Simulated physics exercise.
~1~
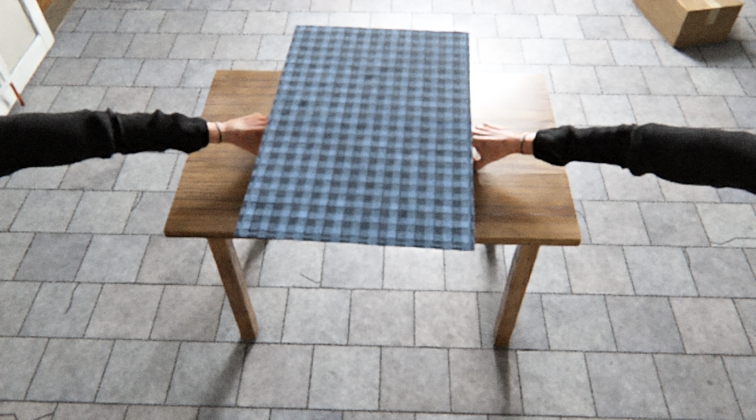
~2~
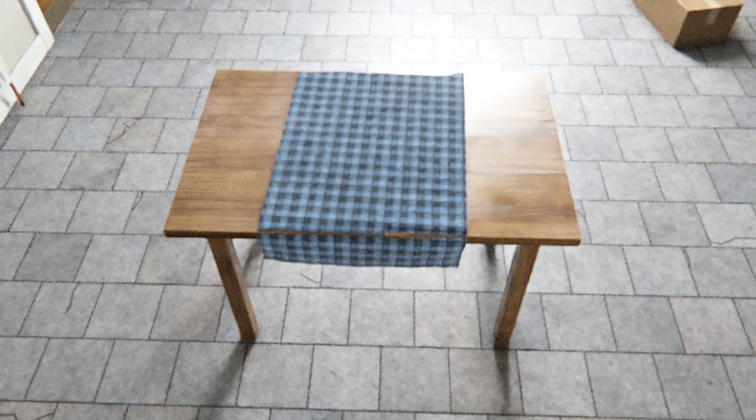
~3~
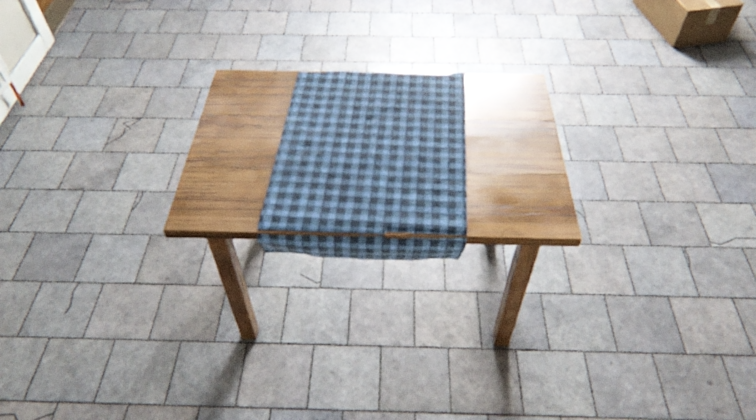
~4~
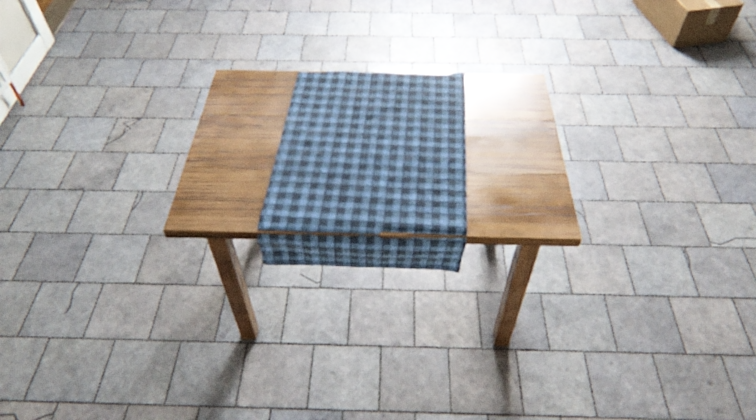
A blue and dark checked tea towel is held flat above a brown wooden table, seen from above and in front in a room with grey stone-tiled flooring. Two hands in black sleeves reach in from the left and right to hold its sides, while a cardboard box sits at the upper right. The hands let go and are gone from view as the cloth drops onto the middle of the tabletop. Its near end hangs over the front edge and sways slightly, lifting a little and then lowering. It ends draped there, most of it resting on the table.
